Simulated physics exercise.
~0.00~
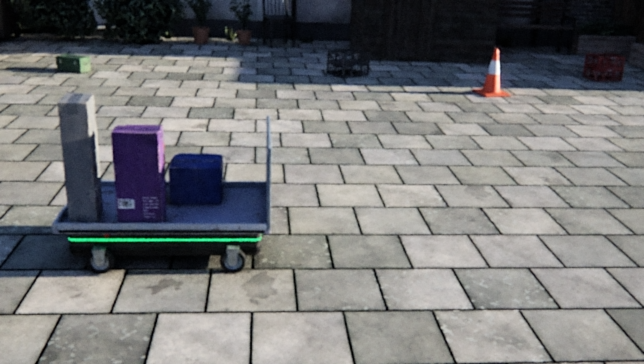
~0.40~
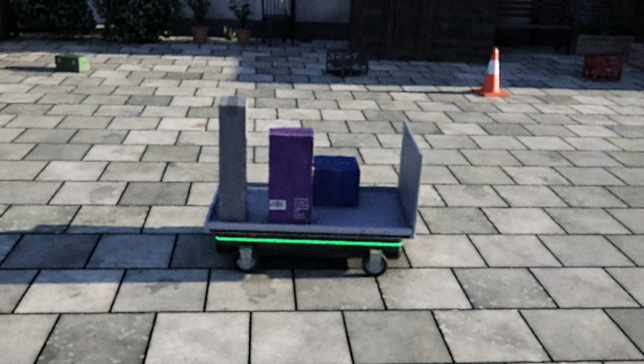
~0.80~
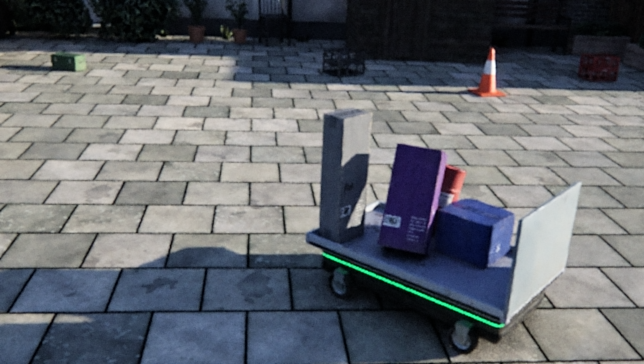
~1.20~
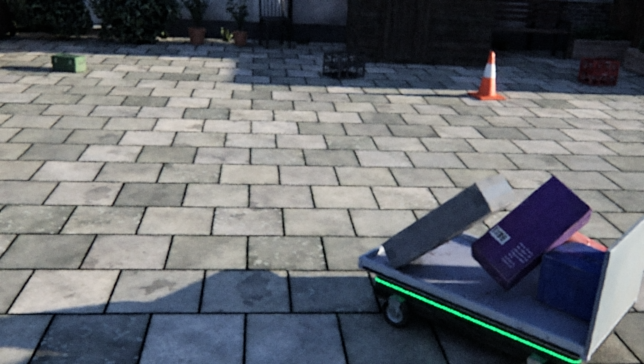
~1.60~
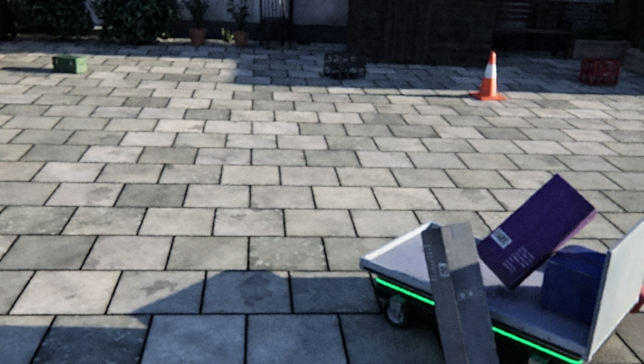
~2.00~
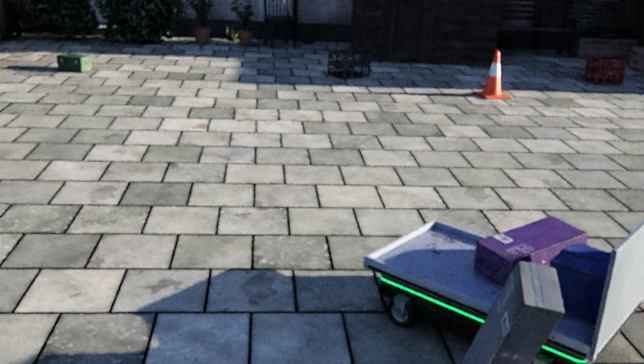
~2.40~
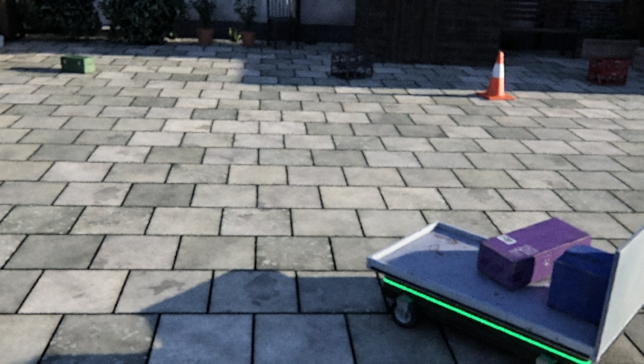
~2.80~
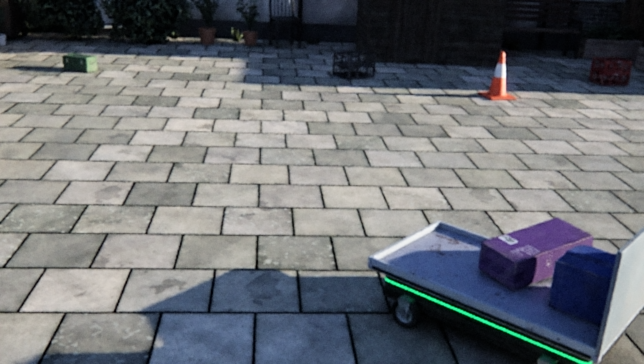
A flat cart carrying boxes rolled right across the paving and swung toward the viewer, its load tipping before it stopped; the tall grey box tumbled off the near side, leaving the purple box lying beside the blue one on the deck.
